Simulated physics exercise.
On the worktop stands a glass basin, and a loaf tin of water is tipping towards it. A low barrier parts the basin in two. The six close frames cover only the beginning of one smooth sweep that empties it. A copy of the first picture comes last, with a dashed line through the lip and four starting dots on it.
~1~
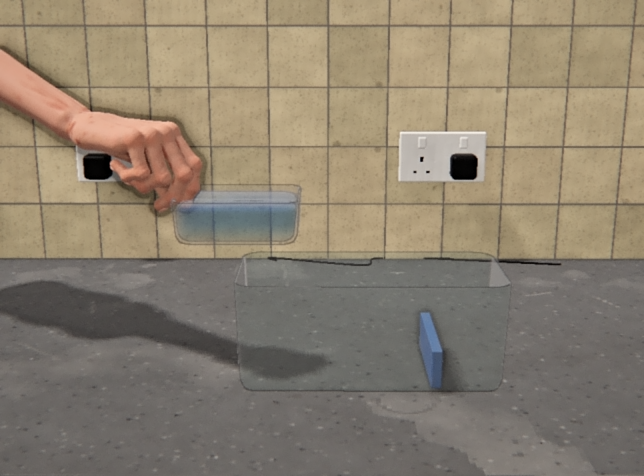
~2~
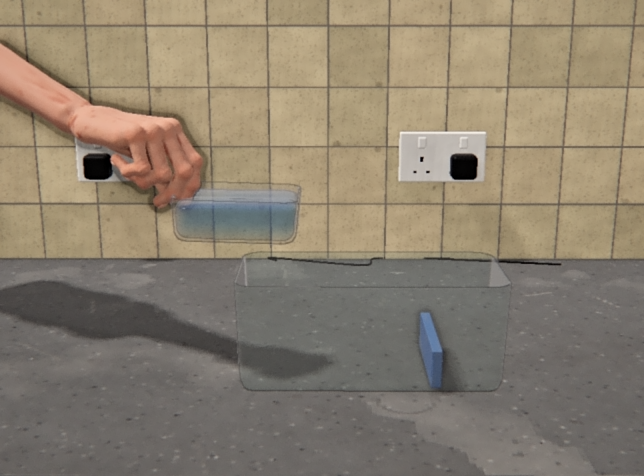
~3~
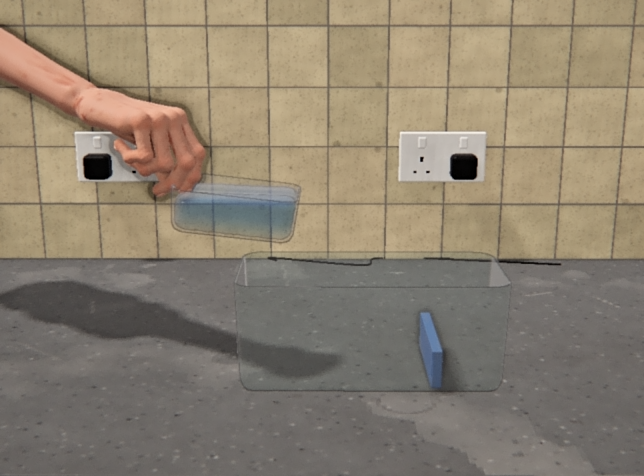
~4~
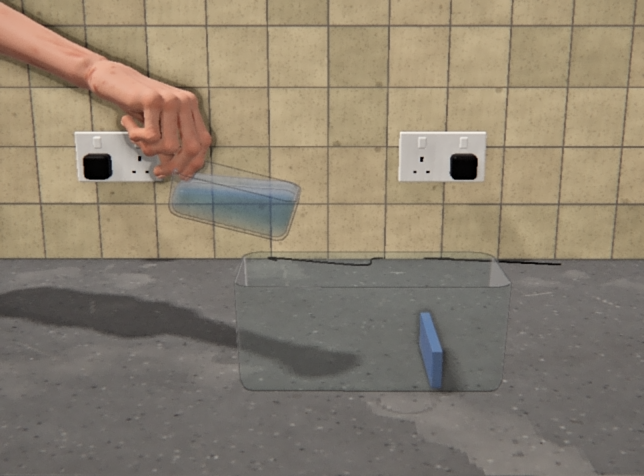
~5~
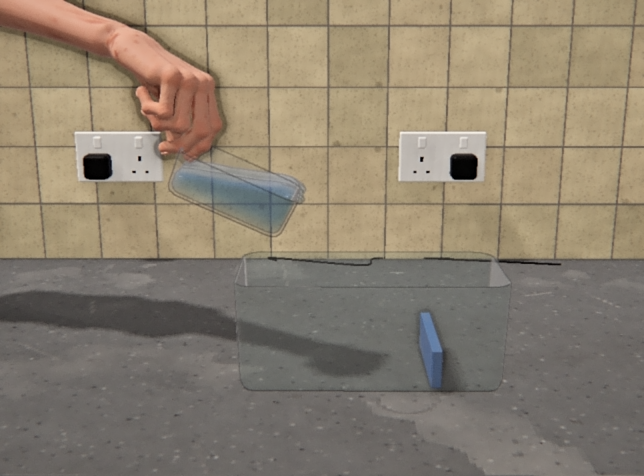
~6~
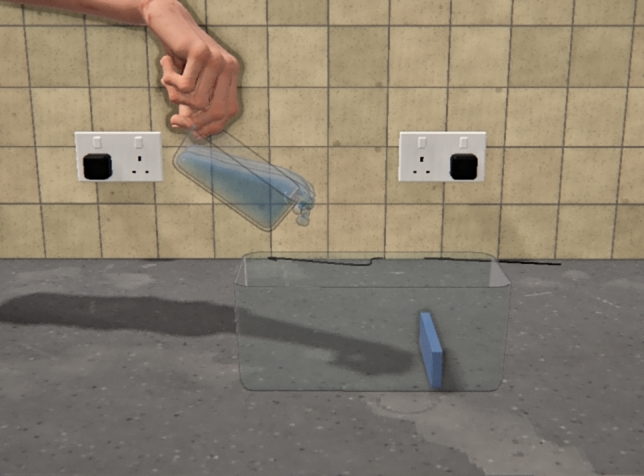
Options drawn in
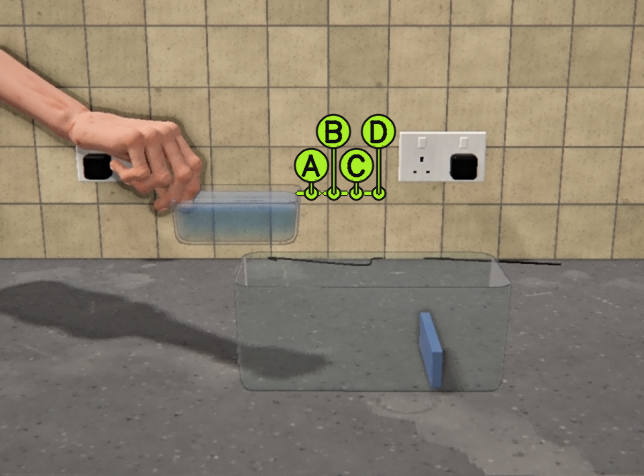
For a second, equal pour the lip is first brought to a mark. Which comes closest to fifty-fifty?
Use place B.
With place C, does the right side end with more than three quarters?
No, it does not.
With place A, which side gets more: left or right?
The left side.
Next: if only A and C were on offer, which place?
C.
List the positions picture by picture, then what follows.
Upright, lip at (297, 193); basin from (240, 388) to (502, 388); top of the wall at (431, 331); nothing has left yet.
Upright, lip at (297, 193); nothing has left yet.
Tipped about 7°, lip at (297, 193); nothing has left yet.
Tipped about 14°, lip at (297, 193); nothing has left yet.
Tipped about 24°, lip at (297, 193); water is over the lip, down to (297, 193).
Tipped about 37°, lip at (297, 193); water is over the lip, down to (307, 218).
On the marked copy, A at (311, 193); B at (333, 193); C at (356, 193); D at (378, 193).
For place A, about 75 % ends left of the wall and 13 % right of it; 12 % is lost outside.
For place B, about 54 % ends left of the wall and 39 % right of it; 7 % is lost outside.
For place C, about 28 % ends left of the wall and 63 % right of it; 8 % is lost outside.
For place D, about 29 % ends left of the wall and 63 % right of it; 8 % is lost outside.
